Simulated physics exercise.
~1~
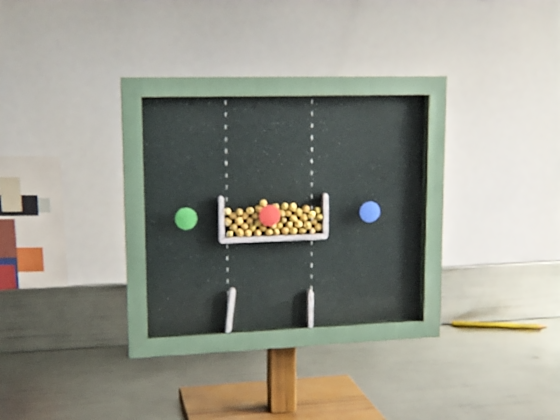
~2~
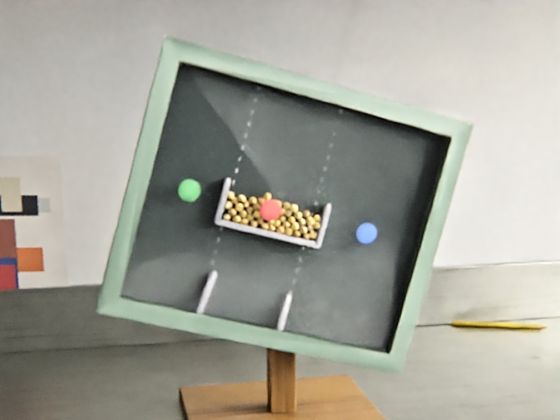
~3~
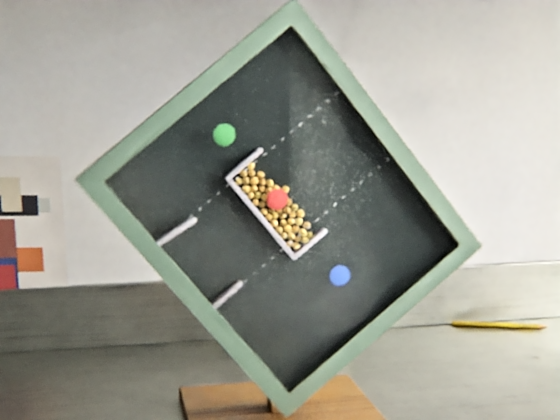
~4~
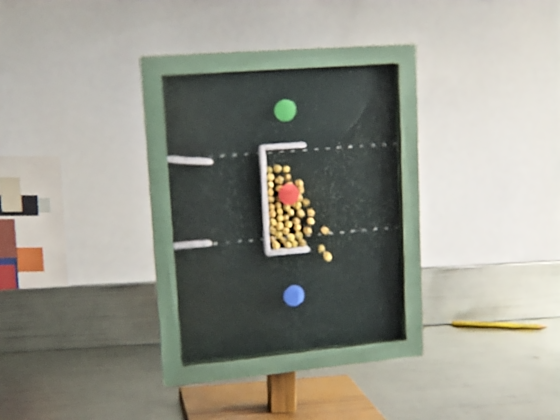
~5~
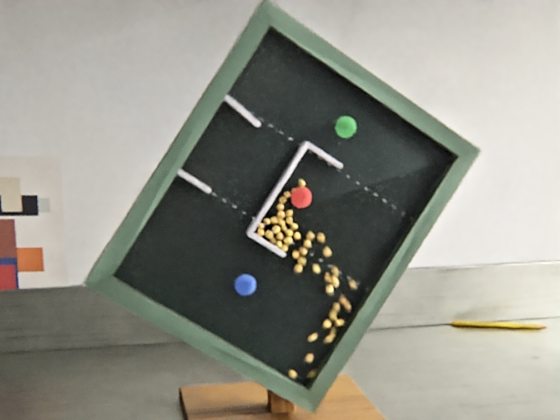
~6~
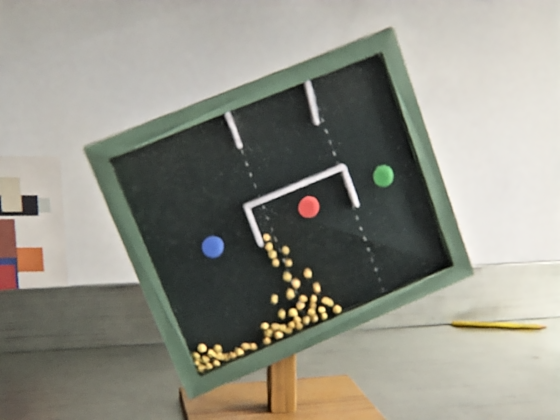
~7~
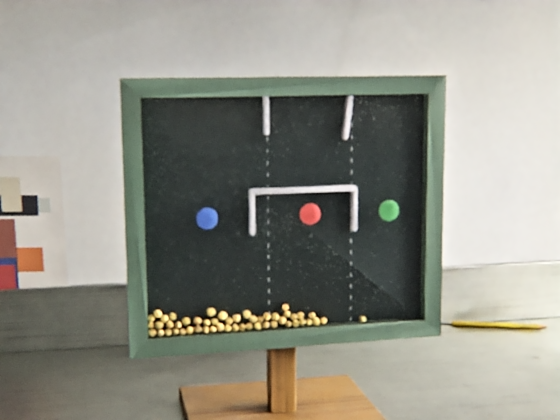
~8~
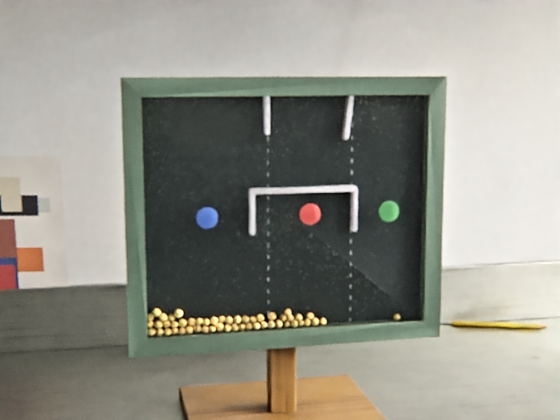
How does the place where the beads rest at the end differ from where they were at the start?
At the start the beads are heaped in the white tray in the middle of the case. At the end they lie lower down, spread along the bottom edge of the frame beneath the overturned tray.
